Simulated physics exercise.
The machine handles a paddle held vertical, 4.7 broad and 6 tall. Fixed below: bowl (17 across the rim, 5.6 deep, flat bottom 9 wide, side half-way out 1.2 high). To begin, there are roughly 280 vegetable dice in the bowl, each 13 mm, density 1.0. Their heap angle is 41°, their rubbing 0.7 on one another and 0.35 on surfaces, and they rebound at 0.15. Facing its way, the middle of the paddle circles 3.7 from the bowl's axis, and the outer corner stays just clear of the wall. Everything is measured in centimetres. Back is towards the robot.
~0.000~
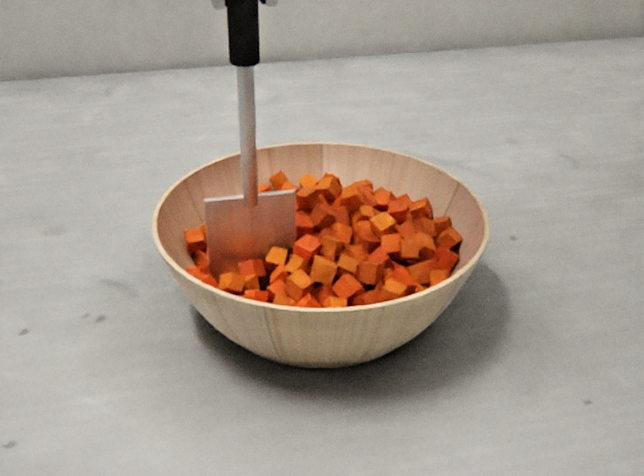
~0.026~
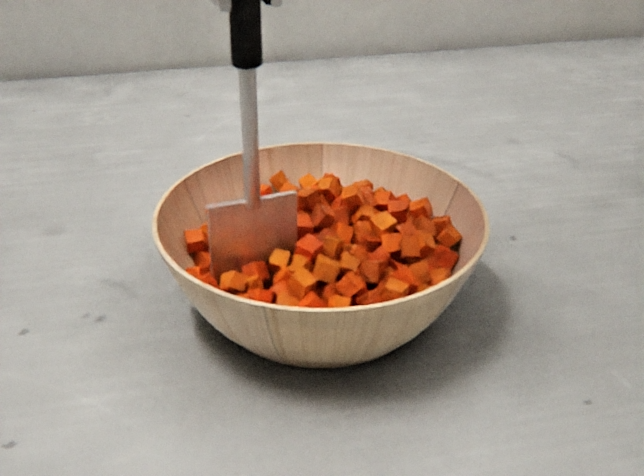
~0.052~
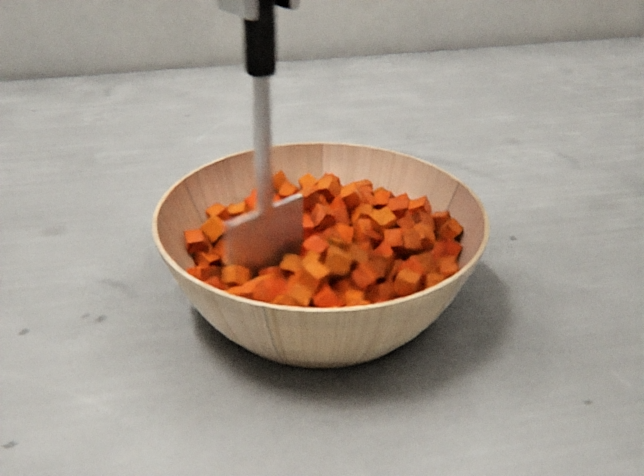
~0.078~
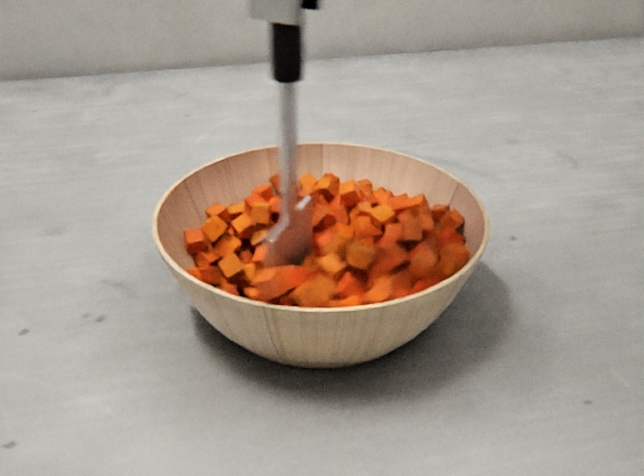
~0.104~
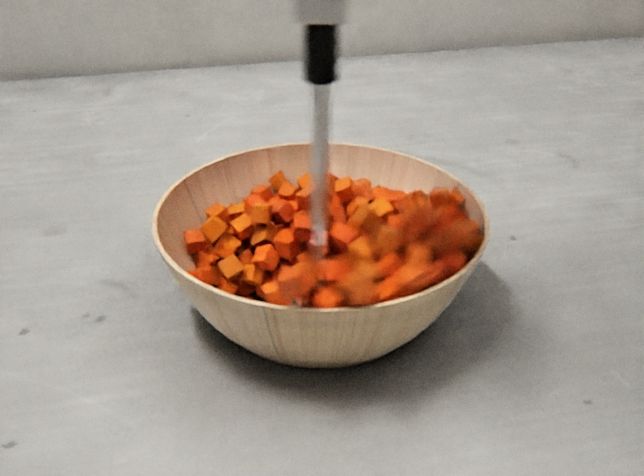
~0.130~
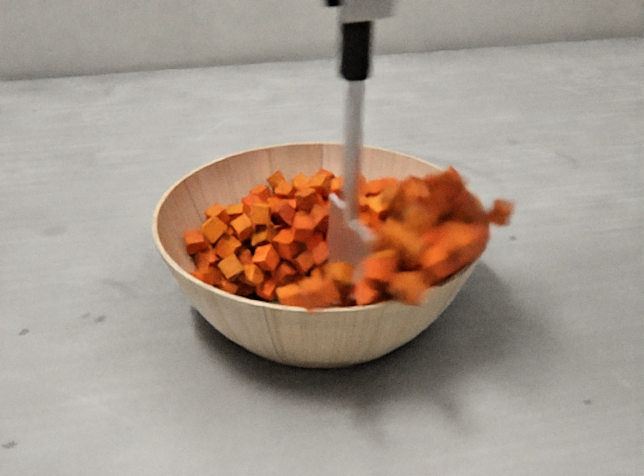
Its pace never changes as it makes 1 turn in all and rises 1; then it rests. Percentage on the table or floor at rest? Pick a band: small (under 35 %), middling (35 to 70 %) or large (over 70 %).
Middling.
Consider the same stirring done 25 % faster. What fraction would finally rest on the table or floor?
55 %.
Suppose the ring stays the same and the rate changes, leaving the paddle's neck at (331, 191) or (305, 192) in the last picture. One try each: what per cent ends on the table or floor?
About 35 and 35 per cent.
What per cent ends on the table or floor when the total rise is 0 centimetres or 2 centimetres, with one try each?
Around 45 percent, then 40 percent.
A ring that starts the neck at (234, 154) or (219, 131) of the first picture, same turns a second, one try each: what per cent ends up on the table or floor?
Near 45 per cent and near 30 per cent, in that order.
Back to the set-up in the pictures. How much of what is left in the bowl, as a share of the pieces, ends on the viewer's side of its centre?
Some 75 per cent.
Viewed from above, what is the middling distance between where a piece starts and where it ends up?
Around 12 cm.
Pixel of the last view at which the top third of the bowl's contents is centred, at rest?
In the final view it lies around (323, 300).
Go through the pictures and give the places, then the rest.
The paddle neck at (249, 169), 0° round; upper third of the load around (331, 235), from x 195 to 450, top at y 180; 285 in the bowl, in the first picture.
The paddle neck at (251, 172), 8° round; upper third of the load around (330, 238), from x 195 to 450, top at y 180, in the second picture.
The paddle neck at (264, 182), 29° round; upper third of the load around (338, 242), from x 195 to 450, top at y 180, in the third picture.
The paddle neck at (289, 189), 52° round; upper third of the load around (350, 254), from x 195 to 460, top at y 180, in the fourth picture.
The paddle neck at (320, 192), 76° round; upper third of the load around (379, 240), from x 195 to 470, top at y 180, in the fifth picture.
The paddle neck at (351, 188), 99° round; upper third of the load around (410, 228), from x 195 to 500, top at y 175; 281 in the bowl, 4 in flight or on the tool, in the sixth picture.
After 0.24 s, 196° round, highest piece 12 above the table; 229 in the bowl, 5 on the table or floor, 51 in flight or on the tool.
After 0.35 s, 293° round, highest piece 9 above the table; 186 in the bowl, 56 on the table or floor, 43 in flight or on the tool.
After 0.60 s, 0° round, highest piece 6 above the table; 156 in the bowl, 128 on the table or floor, 1 in flight or on the tool.
After 1.30 s, 0° round, highest piece 6 above the table; 156 in the bowl, 129 on the table or floor.
In the end, 156 in the bowl, 129 on the table or floor. That is 45 % on the table or floor.
